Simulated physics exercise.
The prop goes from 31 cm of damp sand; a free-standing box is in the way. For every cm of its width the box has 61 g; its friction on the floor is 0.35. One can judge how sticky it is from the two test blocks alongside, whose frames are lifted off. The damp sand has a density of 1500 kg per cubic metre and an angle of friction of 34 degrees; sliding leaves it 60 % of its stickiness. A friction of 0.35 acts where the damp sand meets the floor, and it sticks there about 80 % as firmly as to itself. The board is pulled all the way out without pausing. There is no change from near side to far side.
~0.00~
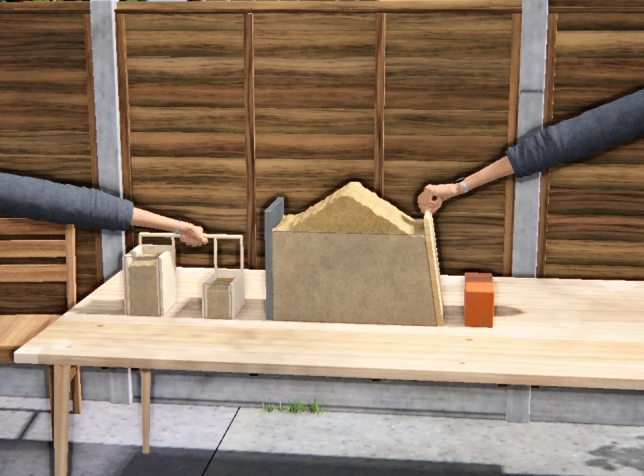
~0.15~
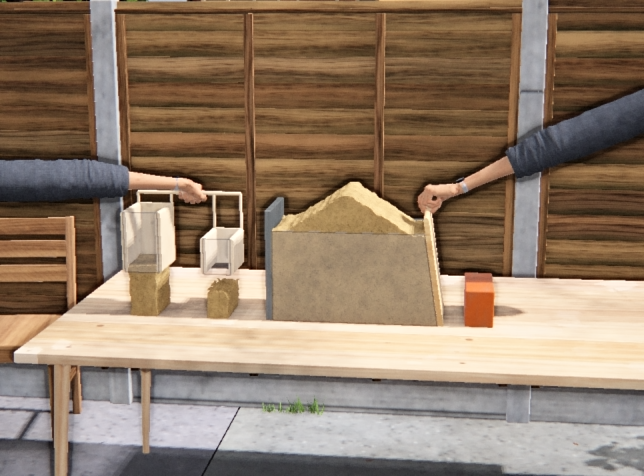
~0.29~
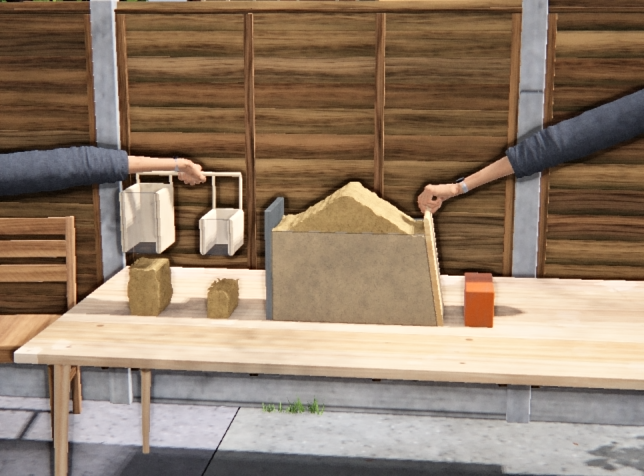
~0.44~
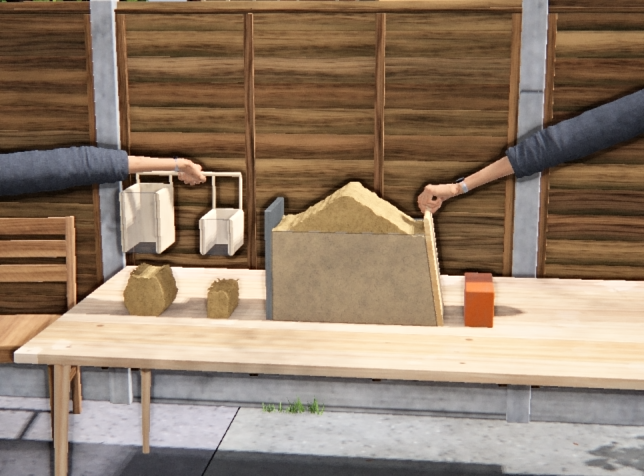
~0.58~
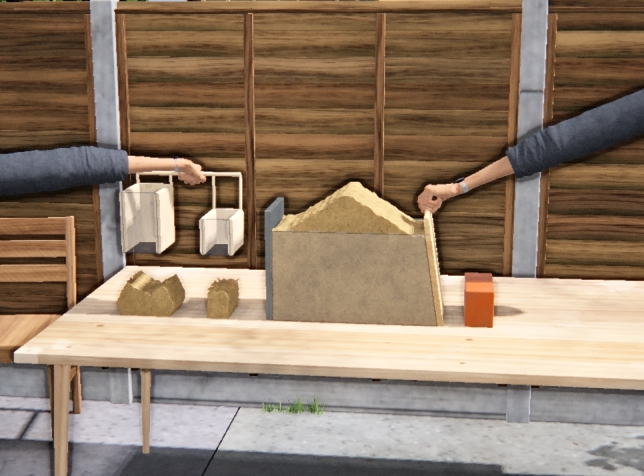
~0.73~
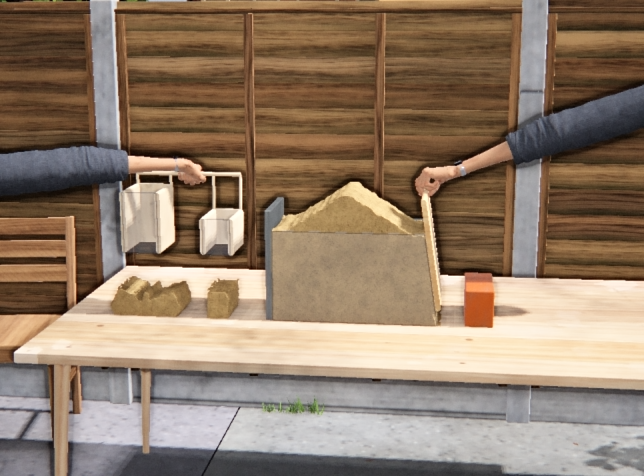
Hand lifting two joined moulds off damp sand blocks, the taller block crumbling, then another hand starting to raise a board beside heaped sand.
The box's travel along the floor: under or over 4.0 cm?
So that one lands in excess of 4.0 cm, as it turns out.
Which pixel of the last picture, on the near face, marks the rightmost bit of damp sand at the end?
It sits close to (486, 317) in the last picture.
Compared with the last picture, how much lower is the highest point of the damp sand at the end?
7.5 cm.
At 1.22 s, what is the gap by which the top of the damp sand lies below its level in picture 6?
The gap comes to some 0.5 centimetres.
After 0.95 s, the box has not moved.
After 1.22 s, the box has not moved.
After 1.48 s, the box has not moved.
After 1.74 s, the box has been pushed 3.7 cm.
After 2.14 s, the box has been pushed 7.2 cm.
